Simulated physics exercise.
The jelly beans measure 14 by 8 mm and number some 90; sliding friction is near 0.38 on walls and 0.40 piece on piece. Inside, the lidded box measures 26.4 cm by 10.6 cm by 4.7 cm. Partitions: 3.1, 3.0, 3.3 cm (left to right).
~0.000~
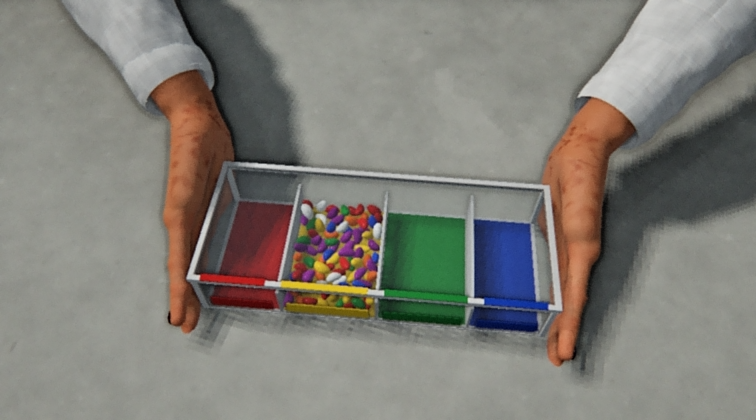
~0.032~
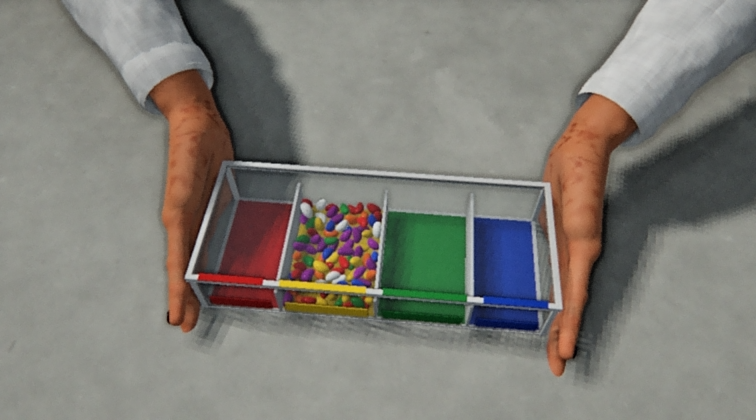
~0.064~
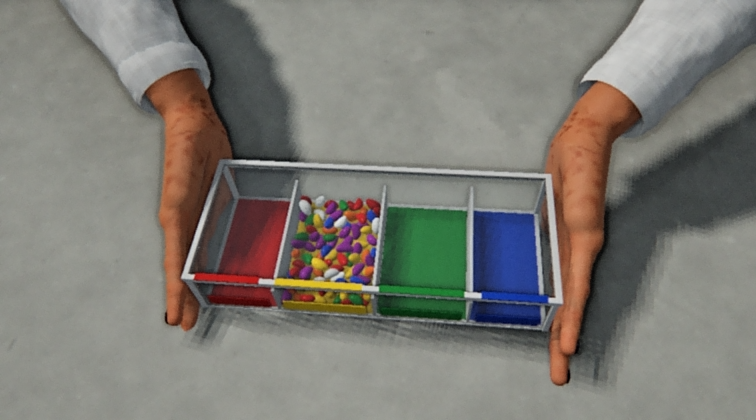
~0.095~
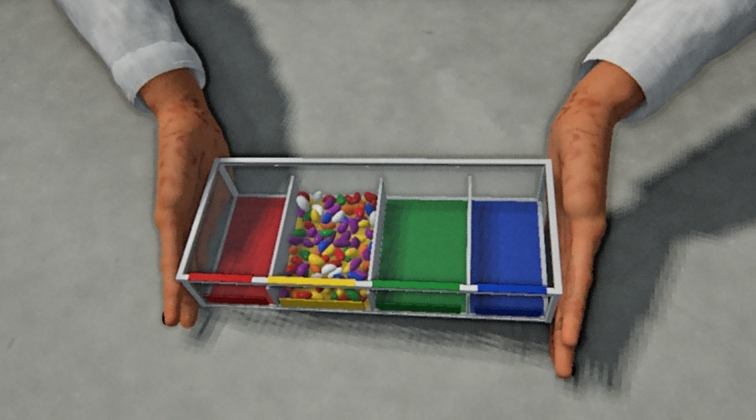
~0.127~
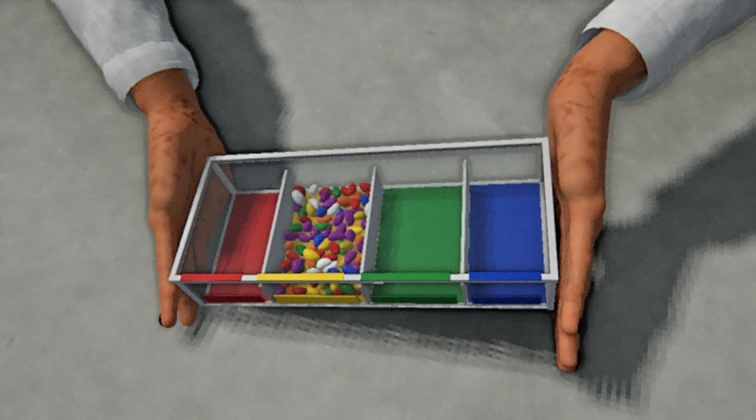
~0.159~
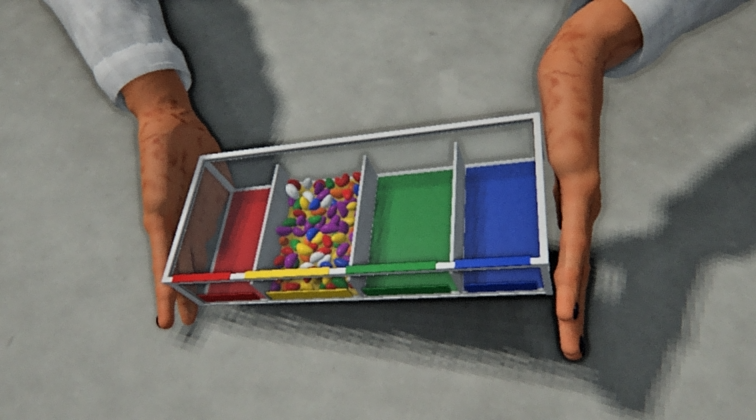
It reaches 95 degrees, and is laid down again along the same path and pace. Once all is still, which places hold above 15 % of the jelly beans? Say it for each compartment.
Red compartment: Above; blue compartment: Below; green compartment: Below; yellow compartment: Above.
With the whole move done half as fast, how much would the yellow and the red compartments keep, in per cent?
In that case yellow 70; red 30.
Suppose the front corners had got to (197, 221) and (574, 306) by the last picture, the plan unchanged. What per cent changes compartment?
Then about 45 per cent.
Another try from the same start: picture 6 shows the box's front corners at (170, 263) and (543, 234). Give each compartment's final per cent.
Red 40, blue 0, green 0, yellow 60.
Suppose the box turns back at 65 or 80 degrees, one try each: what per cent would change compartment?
Some 15 and 40 per cent.
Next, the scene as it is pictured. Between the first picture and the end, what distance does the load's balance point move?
About 4.0 cm.
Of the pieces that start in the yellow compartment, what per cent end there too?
Some 60 per cent.
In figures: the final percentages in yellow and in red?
Yellow 60, red 40.
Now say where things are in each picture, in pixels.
Box tilt 0 degrees, front corners at (194, 276) and (555, 307); yellow 100 %, in the first picture.
Box tilt 1 degrees, front corners at (192, 276) and (555, 305), in the second picture.
Box tilt 3 degrees, front corners at (189, 276) and (556, 300), lowest corner left front, in the third picture.
Box tilt 7 degrees, front corners at (184, 276) and (555, 290), lowest corner left front, in the fourth picture.
Box tilt 13 degrees, front corners at (176, 277) and (551, 275), lowest corner left front, in the fifth picture.
Box tilt 19 degrees, front corners at (169, 279) and (541, 259), lowest corner left front; yellow 100 %. The box's pace is about 190 degrees a second, in the sixth picture.
After 0.64 s, tilt 94 degrees; red 15 %, yellow 85 %.
After 0.96 s, tilt 40 degrees; red 35 %, yellow 65 %.
After 1.38 s, tilt 0 degrees; red 40 %, yellow 60 %.
By 2.0 s all is still; red 40 %, blue 0 %, green 0 %, yellow 60 %.
